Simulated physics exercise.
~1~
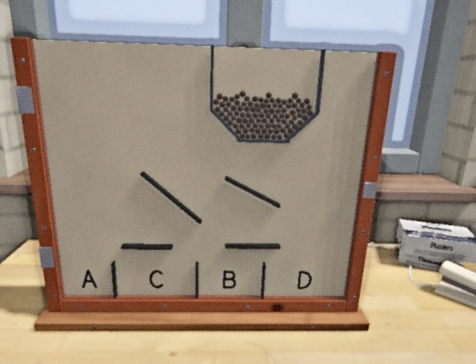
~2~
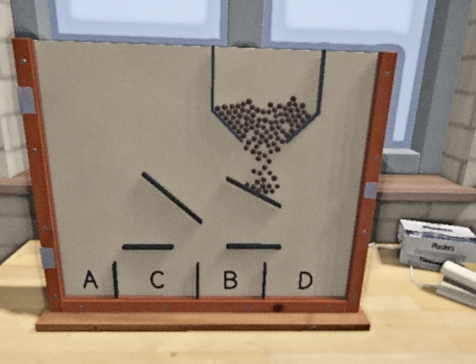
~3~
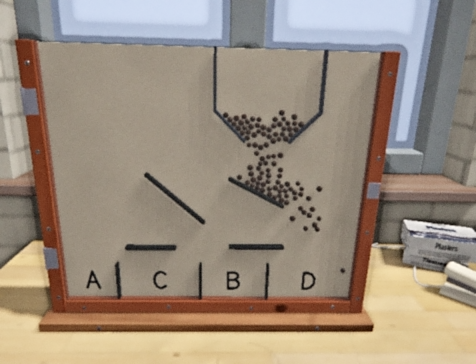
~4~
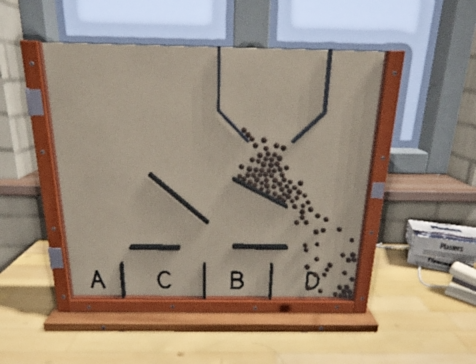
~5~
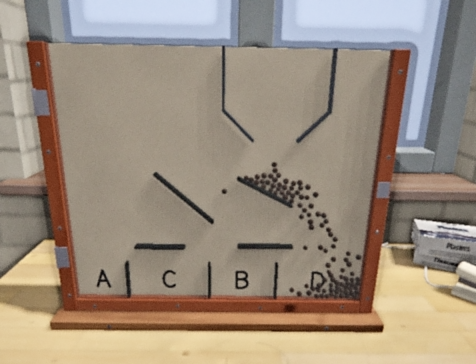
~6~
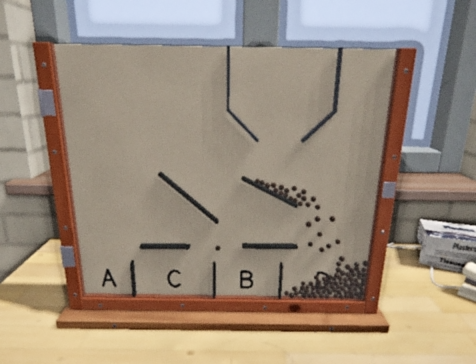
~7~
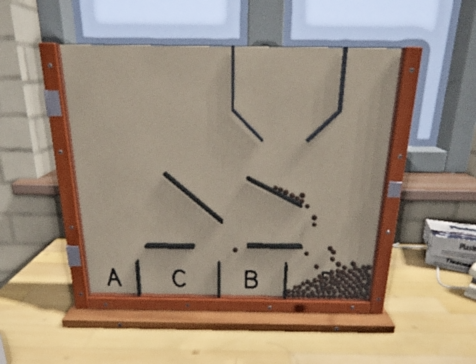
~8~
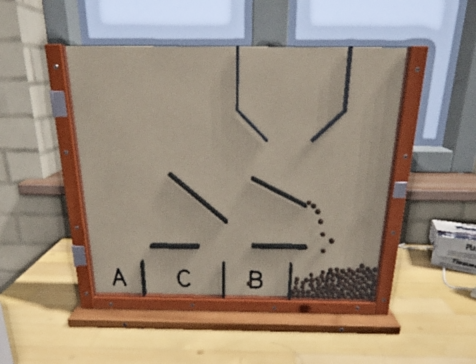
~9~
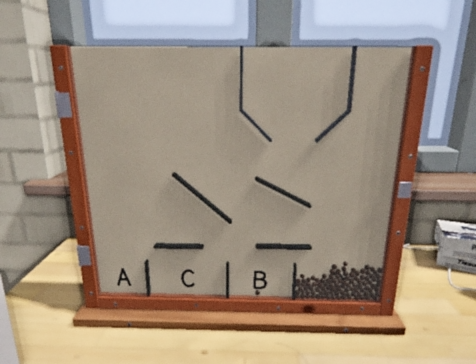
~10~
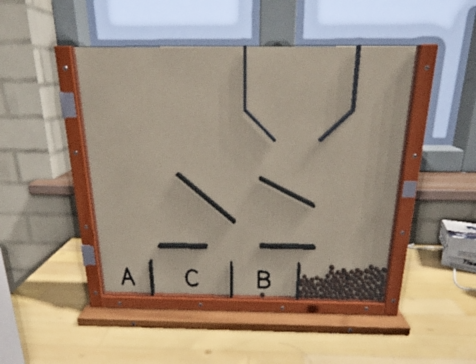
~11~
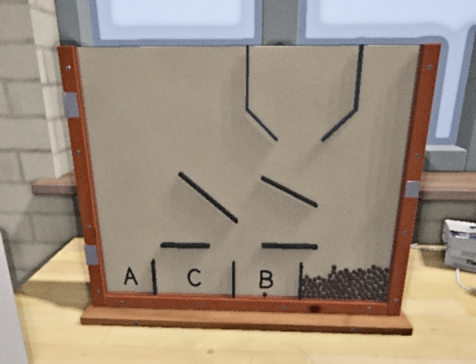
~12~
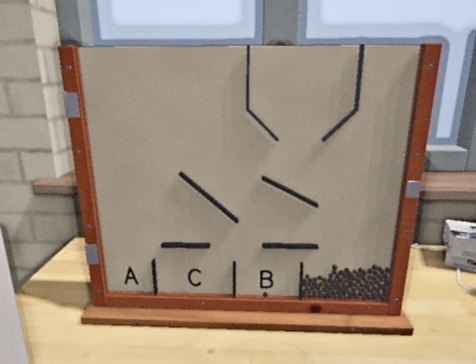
Small brown balls pouring from an opened hopper onto a slanted ledge, spilling off rightward and piling up in bin D.
